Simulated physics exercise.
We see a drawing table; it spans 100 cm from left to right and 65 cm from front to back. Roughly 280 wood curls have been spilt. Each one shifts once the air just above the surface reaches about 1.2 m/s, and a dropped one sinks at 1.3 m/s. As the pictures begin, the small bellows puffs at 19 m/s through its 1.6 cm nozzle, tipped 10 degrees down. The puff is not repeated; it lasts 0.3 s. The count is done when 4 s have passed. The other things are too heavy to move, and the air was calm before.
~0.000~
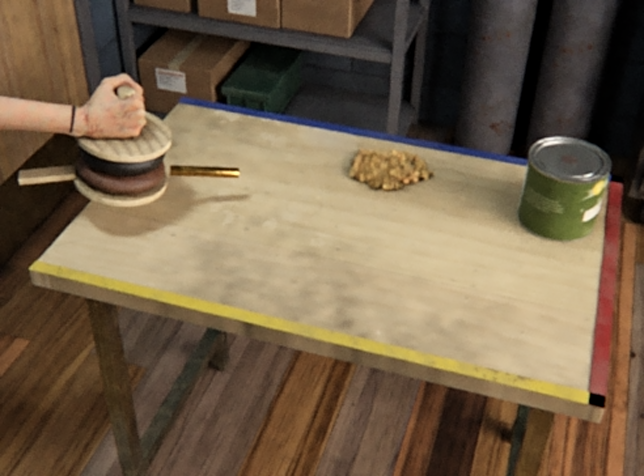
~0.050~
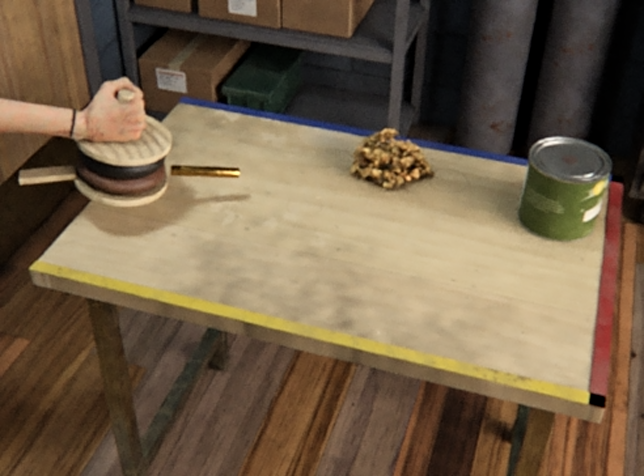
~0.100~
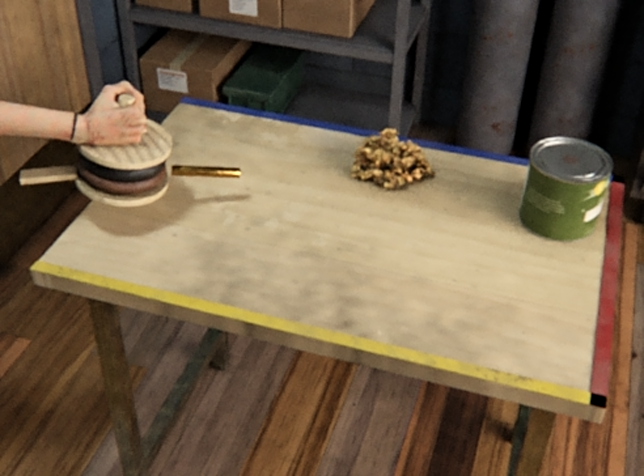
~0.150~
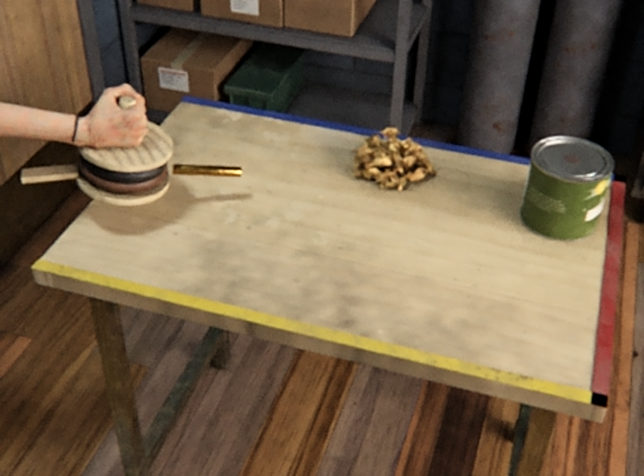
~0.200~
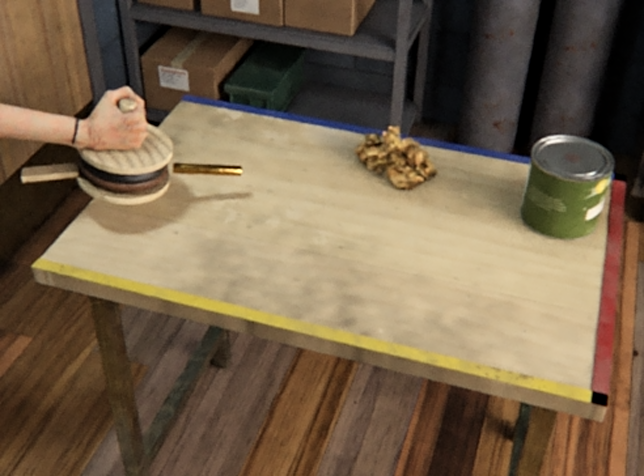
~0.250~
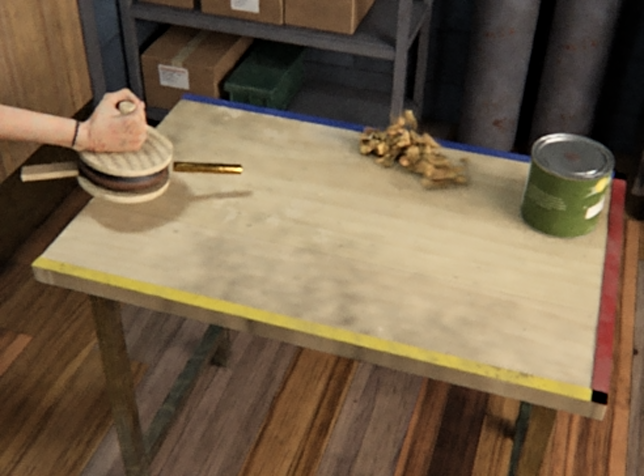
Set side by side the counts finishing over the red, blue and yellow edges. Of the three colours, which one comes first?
The blue edge comes first.
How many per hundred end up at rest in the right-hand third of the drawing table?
Roughly 4 in a hundred.
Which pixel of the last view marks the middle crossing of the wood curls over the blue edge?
Somewhere about (467, 145).
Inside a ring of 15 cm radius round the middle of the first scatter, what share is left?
About 10 %.
After 0.8 s, 14 % are still on the top, 0 % are over the yellow edge, 85 % over the blue edge and 1 % over the red edge.
After 1.3 s, 14 % are still on the top, 0 % are over the yellow edge, 85 % over the blue edge and 1 % over the red edge.
After 2.2 s, 14 % are still on the top, 0 % are over the yellow edge, 85 % over the blue edge and 1 % over the red edge.
After 4.0 s, at the end, 0 % are over the yellow edge, 85 % over the blue edge and 1 % over the red edge.
